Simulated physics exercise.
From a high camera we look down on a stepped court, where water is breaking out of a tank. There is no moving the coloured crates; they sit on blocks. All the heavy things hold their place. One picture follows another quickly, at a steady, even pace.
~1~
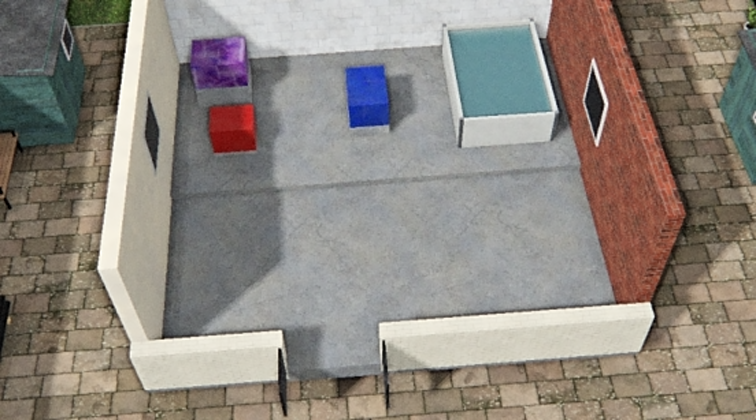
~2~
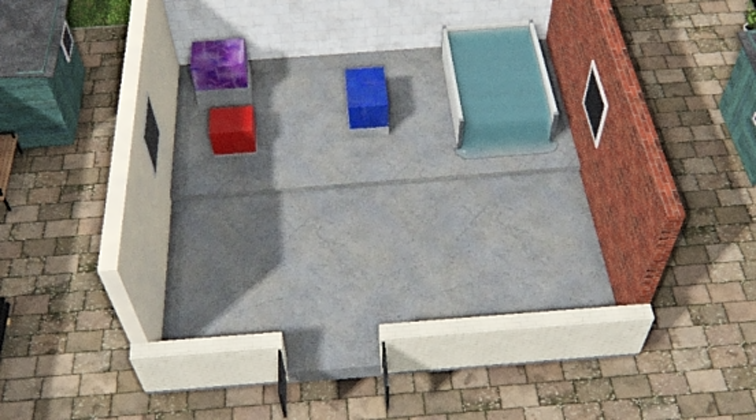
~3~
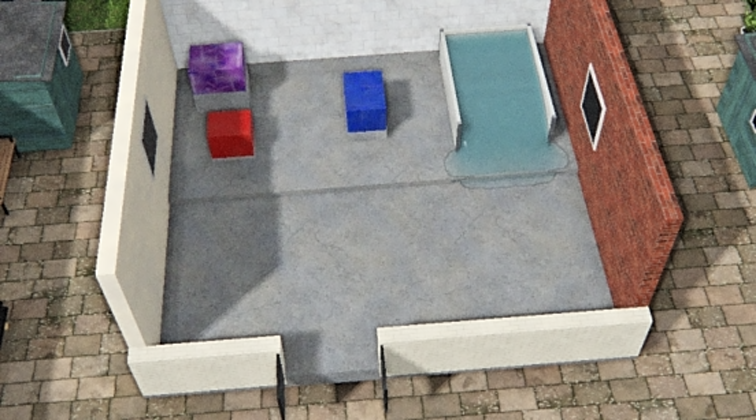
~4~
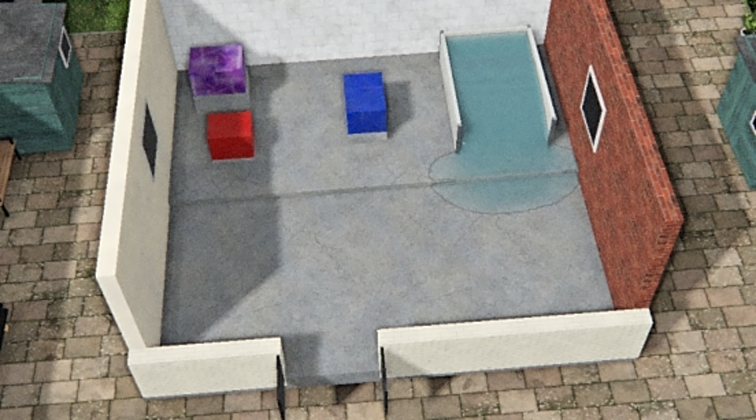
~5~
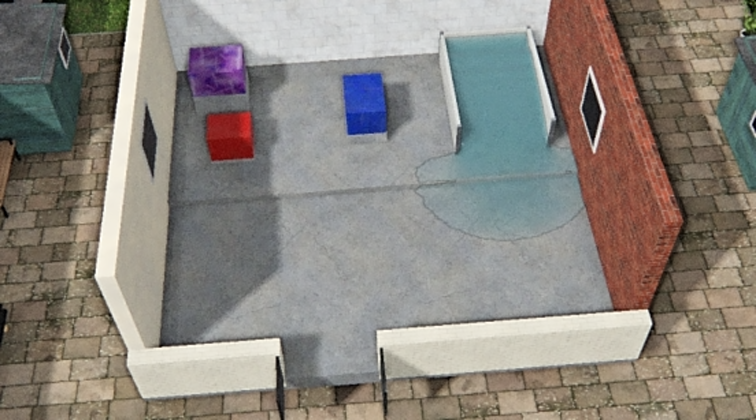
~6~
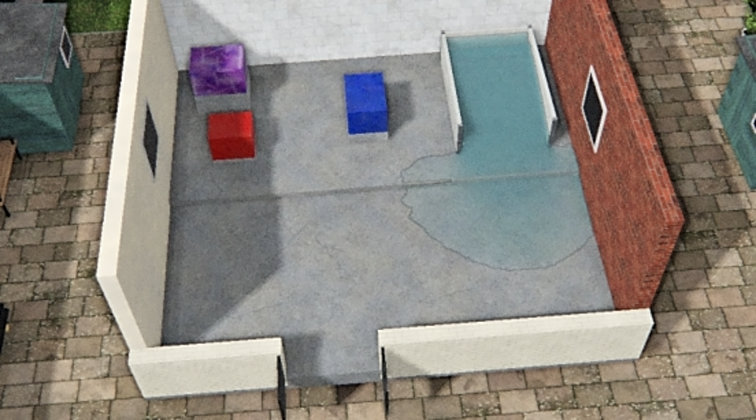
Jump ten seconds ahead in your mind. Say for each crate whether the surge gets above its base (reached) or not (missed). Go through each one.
Red crate: Missed; purple crate: Missed; blue crate: Missed.
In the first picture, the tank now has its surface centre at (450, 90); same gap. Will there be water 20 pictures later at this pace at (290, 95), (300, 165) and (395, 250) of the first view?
First unwetted; next unwetted; last drenched.
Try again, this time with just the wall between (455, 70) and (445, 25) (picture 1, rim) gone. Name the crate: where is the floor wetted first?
The one in blue, by my reading.
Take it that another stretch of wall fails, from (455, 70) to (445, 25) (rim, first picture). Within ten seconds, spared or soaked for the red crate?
Red crate: Overtopped.
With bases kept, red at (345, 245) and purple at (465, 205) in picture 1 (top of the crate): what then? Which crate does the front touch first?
Answer: The purple one.
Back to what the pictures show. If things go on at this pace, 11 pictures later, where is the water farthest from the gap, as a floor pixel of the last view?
Farthest reach: (340, 359).
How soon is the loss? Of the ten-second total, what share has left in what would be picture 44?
I'd estimate close to 55 per cent.
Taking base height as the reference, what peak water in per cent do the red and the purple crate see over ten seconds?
I'd put it at some 60 % for one and some 10 % for the other, in that order.
A moment on, water covers 30 % of the floor; the red crate not reached, the purple crate not reached, the blue crate not reached.
Next, water covers 35 % of the floor; the red crate not reached, the purple crate not reached, the blue crate not reached.
Then, water covers 40 % of the floor; the red crate not reached, the purple crate not reached, the blue crate not reached.
Later, water covers 60 % of the floor; the red crate not reached, the purple crate not reached, the blue crate not reached.
In the end, water covers 65 % of the floor; the red crate stayed above the water, the purple crate stayed above the water, the blue crate stayed above the water.
